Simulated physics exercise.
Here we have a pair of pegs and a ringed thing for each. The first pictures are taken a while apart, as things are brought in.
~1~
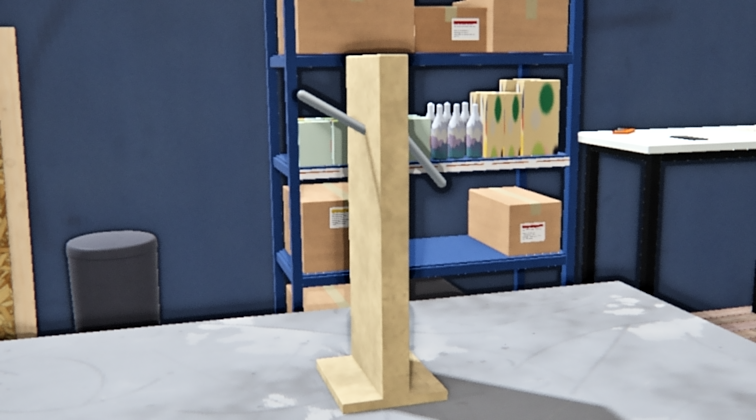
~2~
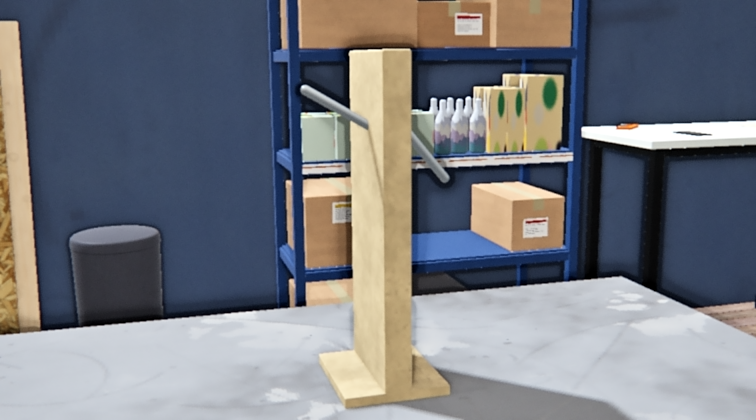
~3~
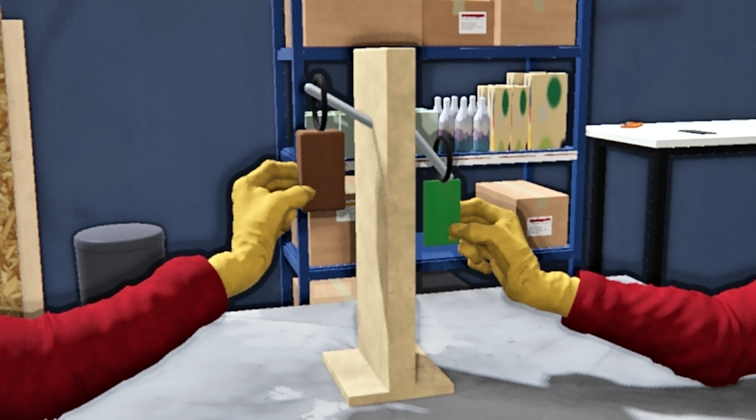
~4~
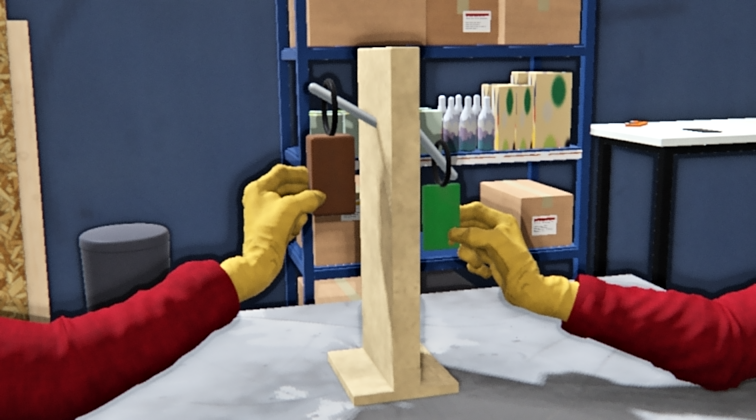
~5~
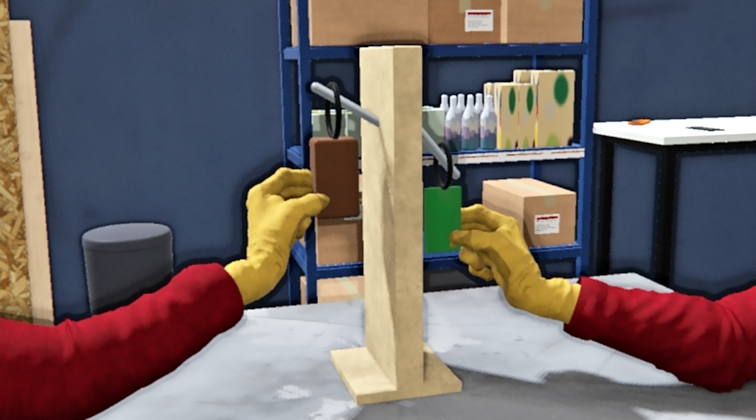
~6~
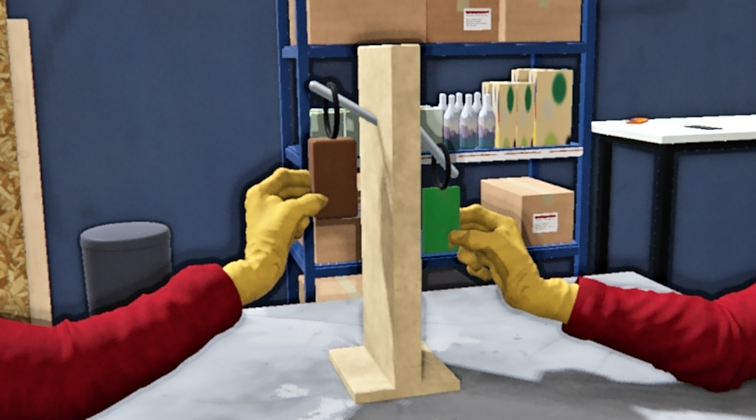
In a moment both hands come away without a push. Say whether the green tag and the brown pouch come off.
Outcome: The green tag falls off and the brown pouch stays on its peg.
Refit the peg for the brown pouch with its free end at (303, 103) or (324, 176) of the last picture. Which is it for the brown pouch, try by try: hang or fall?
In turn it remains hooked; falls off.
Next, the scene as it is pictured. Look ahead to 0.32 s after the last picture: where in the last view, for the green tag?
Its middle is close to (504, 322).
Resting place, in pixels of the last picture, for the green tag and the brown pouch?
About (535, 342), and the other about (354, 168).
Then, 0.18 s on from there, green tag on its way down near (454, 253); brown pouch turned 15° from its first pose near (348, 166).
Then, 0.32 s on from there, green tag on its way down near (504, 322); brown pouch turned 12° from its first pose near (353, 168).
In the end, the green tag slips down, near (535, 342); the brown pouch hangs there, near (354, 168).
